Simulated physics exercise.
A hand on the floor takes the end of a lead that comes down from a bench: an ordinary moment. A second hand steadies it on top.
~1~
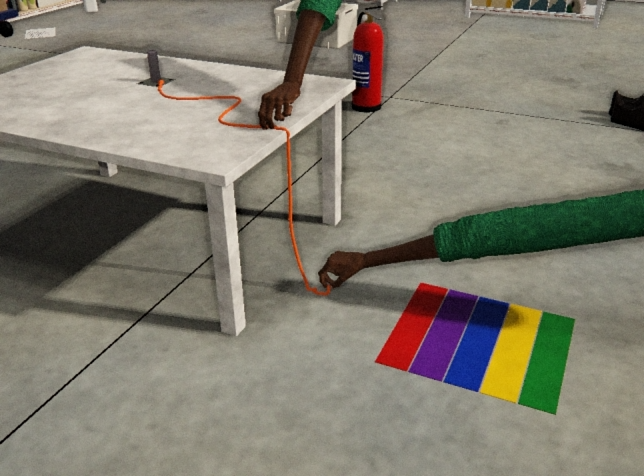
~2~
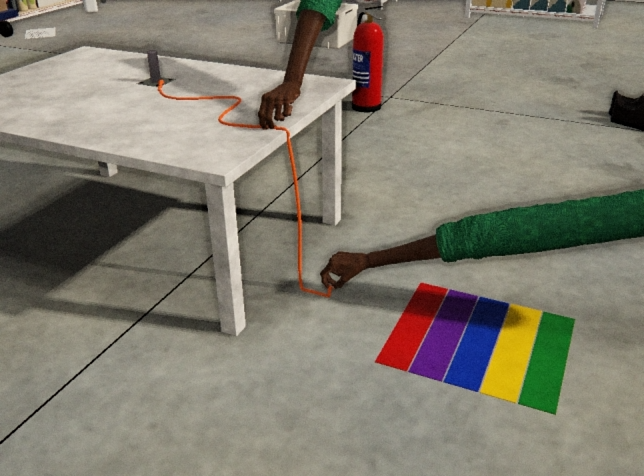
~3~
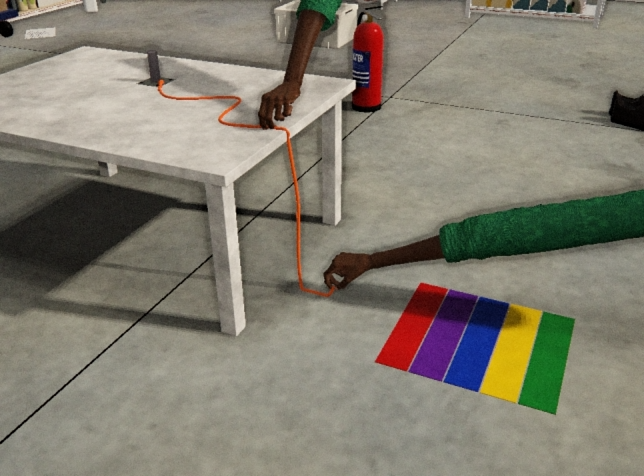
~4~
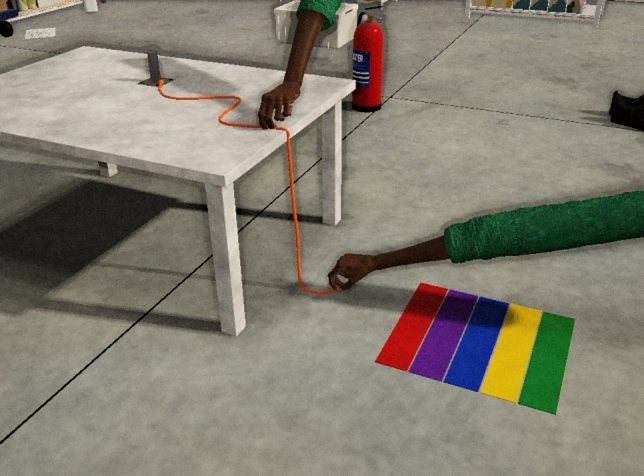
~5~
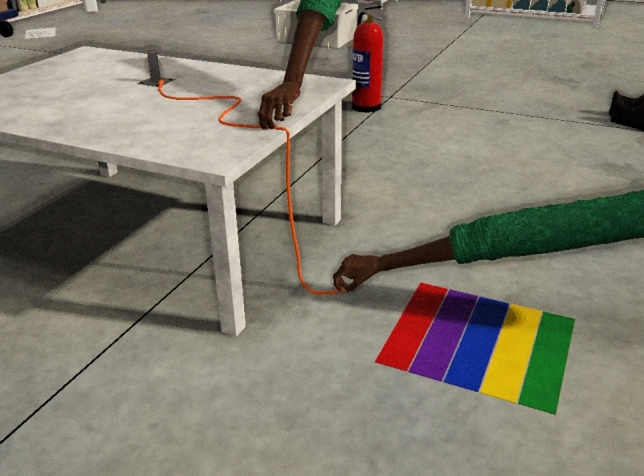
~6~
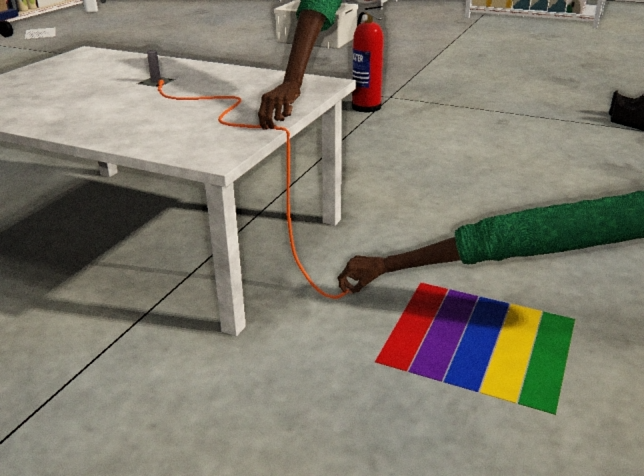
A hand near the floor draws the end of an orange cord slightly right while another hand rests on the table.
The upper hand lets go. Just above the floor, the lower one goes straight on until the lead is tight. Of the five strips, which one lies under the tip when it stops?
The yellow strip.
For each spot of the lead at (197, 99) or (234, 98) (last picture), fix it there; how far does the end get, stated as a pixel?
I'd put it around (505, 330) the first time and around (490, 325) the second.
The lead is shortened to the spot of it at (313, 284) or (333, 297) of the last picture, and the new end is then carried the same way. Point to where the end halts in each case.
Result 1: (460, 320). Result 2: (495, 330).
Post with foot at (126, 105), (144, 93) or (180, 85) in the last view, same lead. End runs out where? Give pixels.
Around (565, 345), then (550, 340), then (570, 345).
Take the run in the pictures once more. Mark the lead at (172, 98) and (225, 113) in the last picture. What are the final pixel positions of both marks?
At (199, 94) for the first, at (278, 118) for the second.
A little later, end near (470, 321); over blue.
Next, end near (505, 330); over yellow.
When it is tight, end near (526, 335); over yellow. Over yellow.
